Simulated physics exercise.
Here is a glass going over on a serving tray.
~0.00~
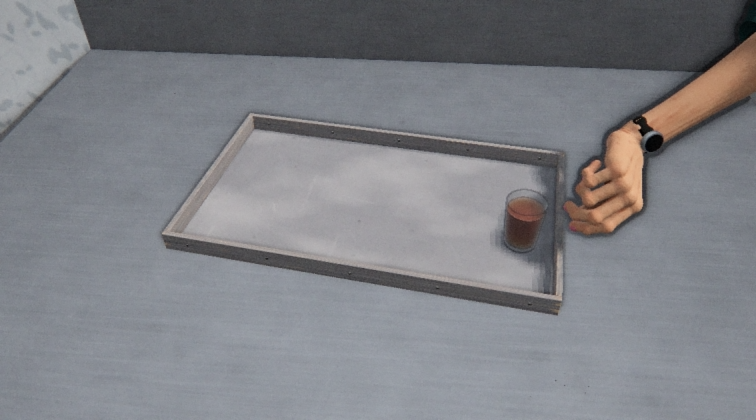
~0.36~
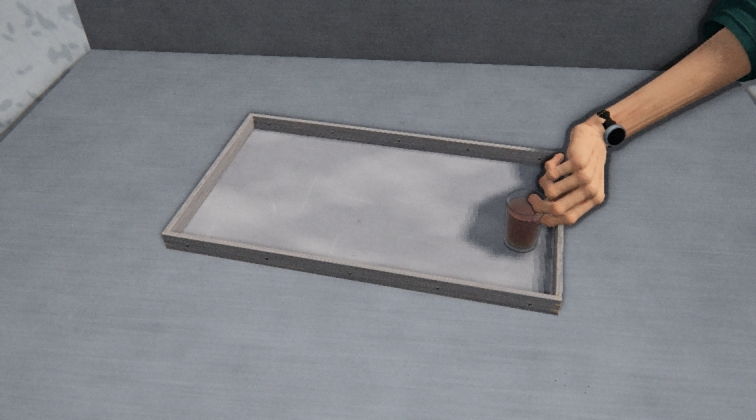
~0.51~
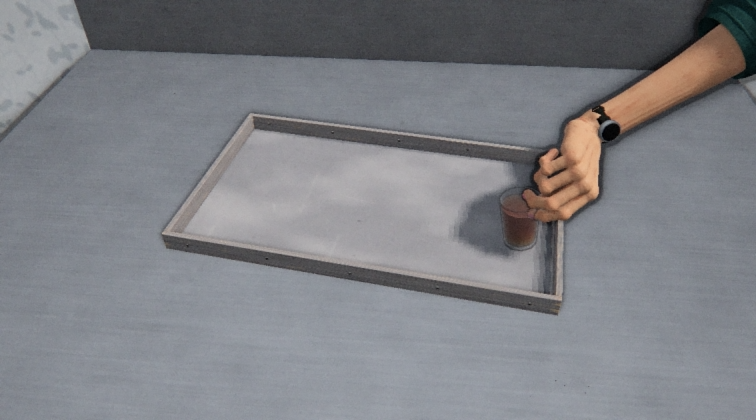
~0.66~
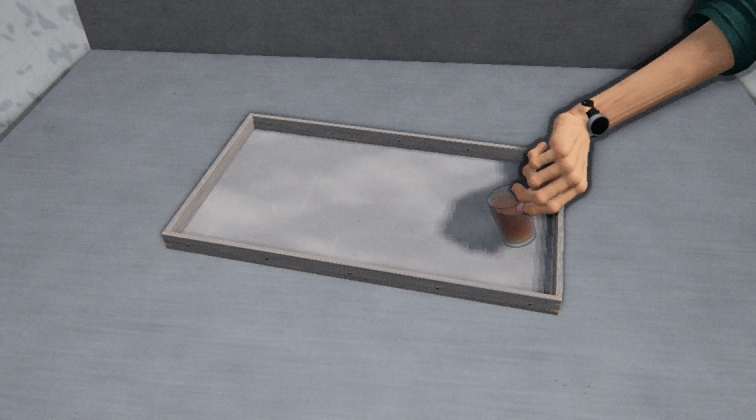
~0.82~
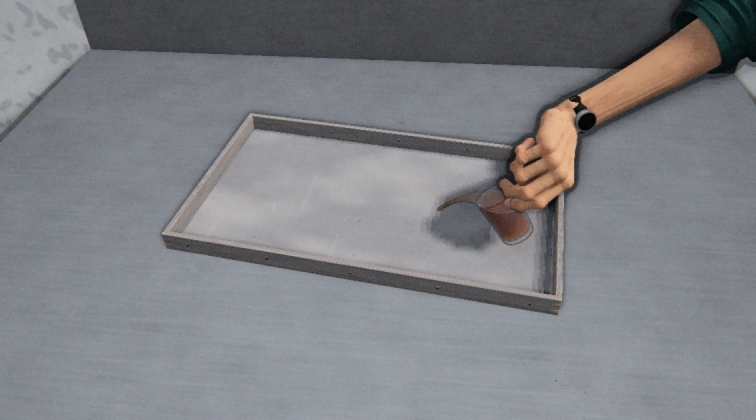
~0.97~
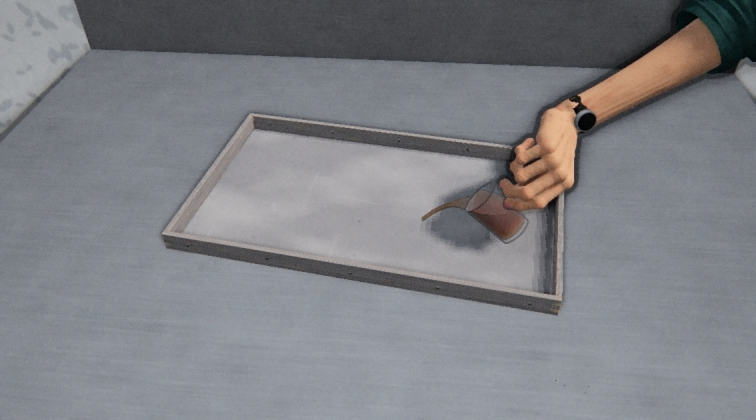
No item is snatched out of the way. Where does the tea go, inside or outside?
The tea stays in the tray.
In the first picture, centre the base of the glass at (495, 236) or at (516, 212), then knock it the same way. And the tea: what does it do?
In the first try it keeps within the tray; in the second it is held by the rim.
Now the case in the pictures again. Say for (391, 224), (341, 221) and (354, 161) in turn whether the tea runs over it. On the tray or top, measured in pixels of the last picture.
Going in the order asked, the first spot is inside the spill, the second is inside the spill and the third is inside the spill.
After 1.5 s, the glass lies in the tray; the puddle covers about as much as a plate; all of it is inside the rim.
After 2.3 s, the puddle covers about as much as a tray; all of it is inside the rim.
After 3.6 s, the puddle covers about as much as a tray; all of it is inside the rim.
